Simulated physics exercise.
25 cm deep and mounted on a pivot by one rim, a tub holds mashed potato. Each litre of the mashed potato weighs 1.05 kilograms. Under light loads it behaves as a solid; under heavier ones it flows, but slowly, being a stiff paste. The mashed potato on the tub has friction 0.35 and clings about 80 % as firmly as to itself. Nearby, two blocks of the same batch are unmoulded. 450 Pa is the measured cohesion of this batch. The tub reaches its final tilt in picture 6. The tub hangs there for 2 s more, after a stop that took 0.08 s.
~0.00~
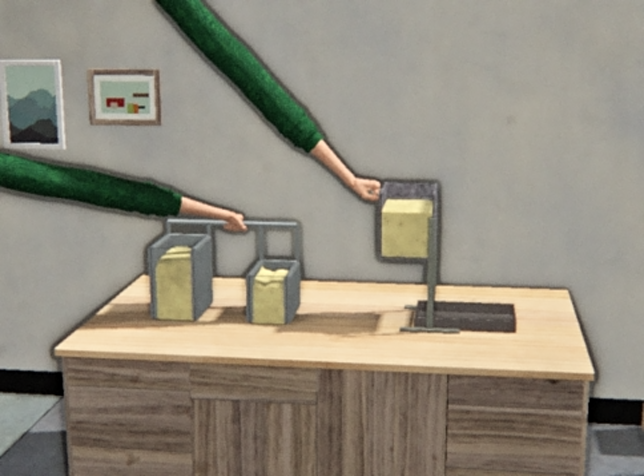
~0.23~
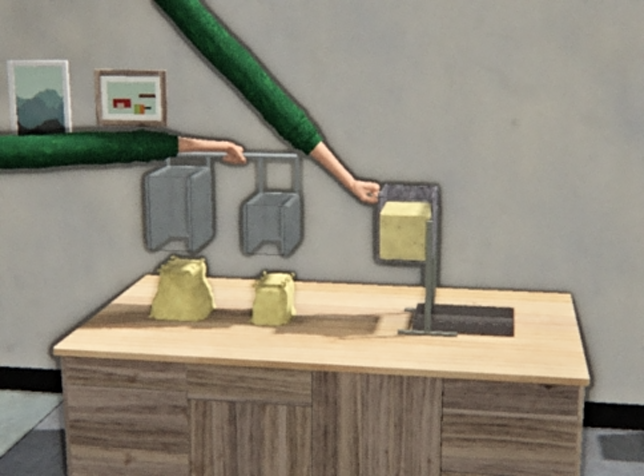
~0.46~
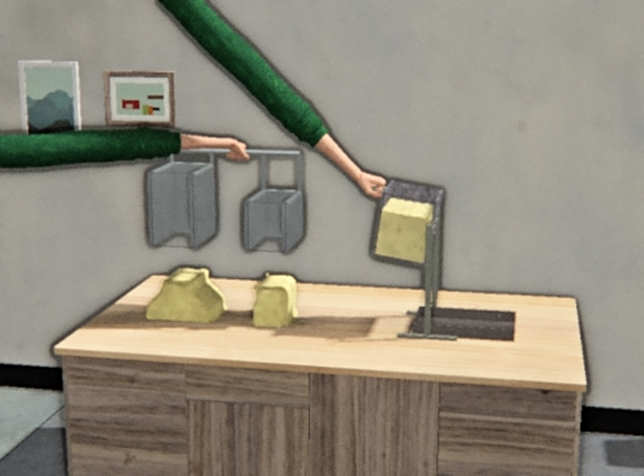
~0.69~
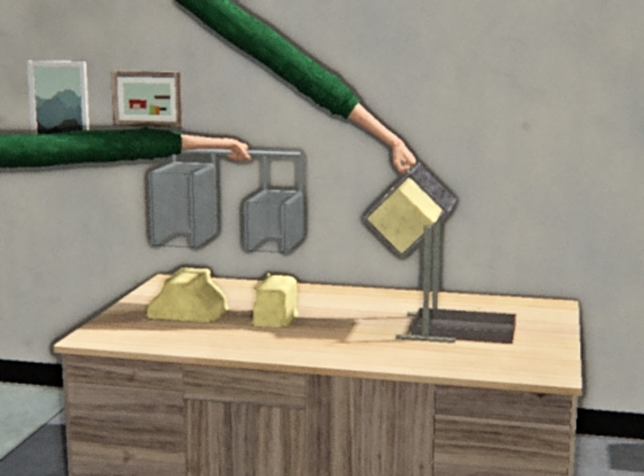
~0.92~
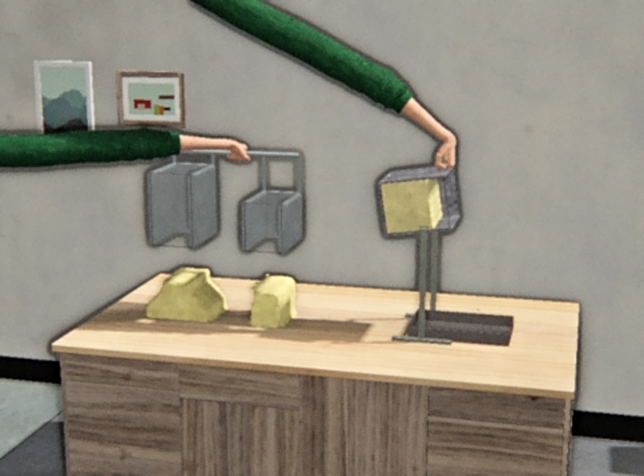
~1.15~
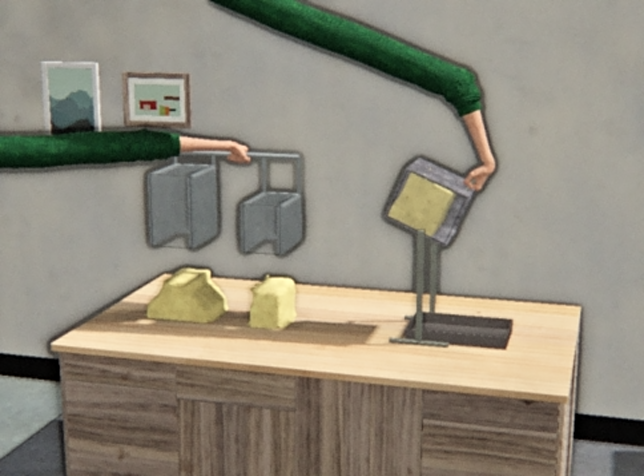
Green-sleeved arms lifting grey moulds off two pale yellow blocks that slump, the left one more, then tilting a tub clockwise.
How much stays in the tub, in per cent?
Roughly 0 per cent stays in the tub.
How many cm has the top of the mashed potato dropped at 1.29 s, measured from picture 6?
Around 5 cm below its level in the last picture.
After 1.29 s, the tub is at 113 degrees and holds 99 %.
After 1.46 s, the tub is at 113 degrees and holds 54 %.
After 1.63 s, the tub is at 113 degrees and holds 33 %.
After 1.80 s, the tub is at 113 degrees and holds 28 %.
After 3.15 s, the tub is at 113 degrees and holds 0 %.
